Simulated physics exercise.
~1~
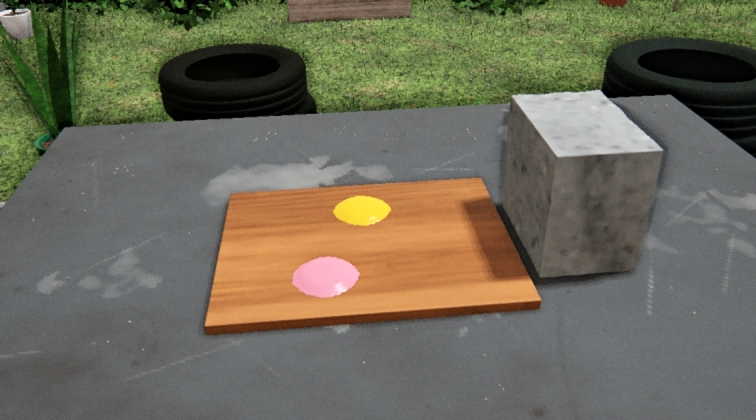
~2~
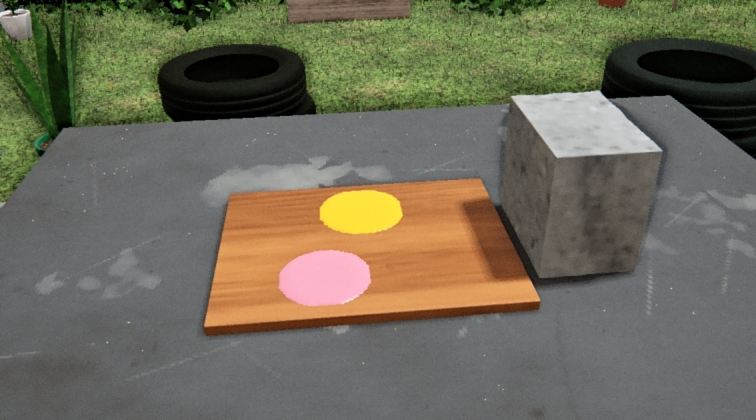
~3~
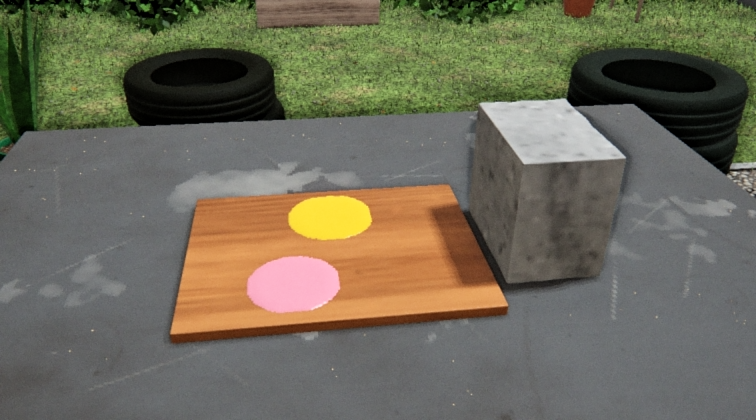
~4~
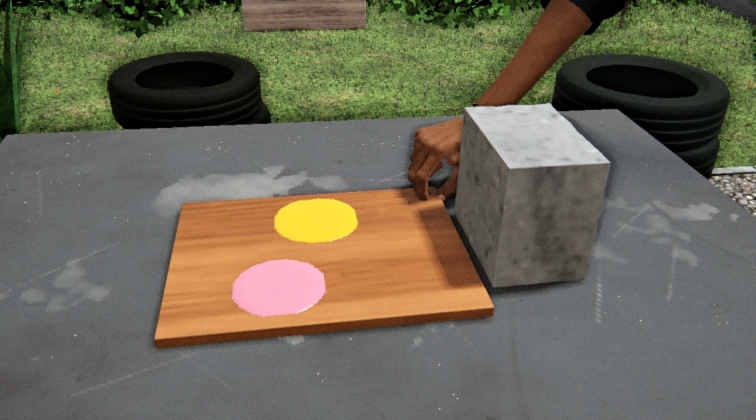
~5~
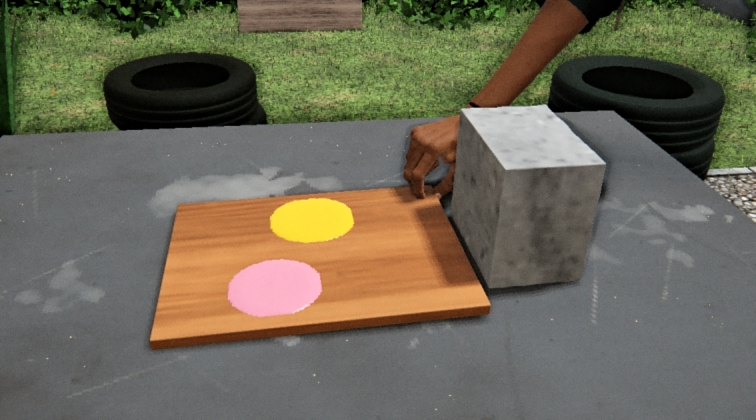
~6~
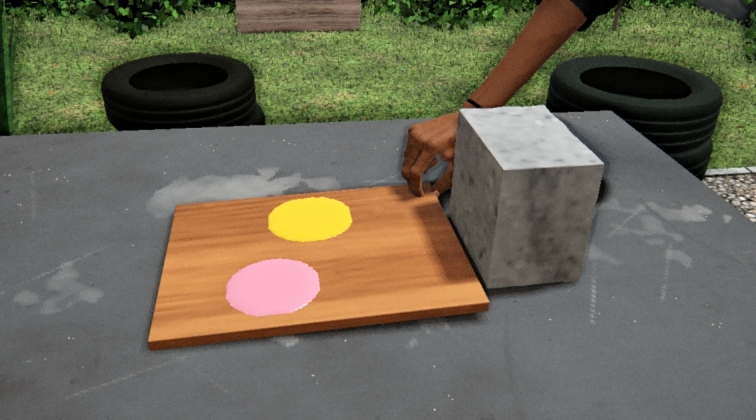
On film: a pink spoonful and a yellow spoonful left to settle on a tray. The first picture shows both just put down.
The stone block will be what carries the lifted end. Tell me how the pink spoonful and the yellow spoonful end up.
It turns out the pink spoonful drops off and the yellow spoonful drops off.
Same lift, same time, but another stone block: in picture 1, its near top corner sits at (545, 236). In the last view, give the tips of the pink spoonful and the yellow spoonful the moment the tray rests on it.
Tips, last view: First (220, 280), second (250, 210).
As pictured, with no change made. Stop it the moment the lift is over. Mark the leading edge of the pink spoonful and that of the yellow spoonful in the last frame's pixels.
In the last picture, the first is near (158, 294) and the second near (192, 216).
Soon after, slope about 29°; the pink spoonful has crept down a long way; the yellow spoonful has crept down a long way.
Later, the pink spoonful is dripping off the low end; the yellow spoonful is dripping off the low end.
In the end, slope about 29°; the pink spoonful is dripping off the low end; the yellow spoonful is dripping off the low end.
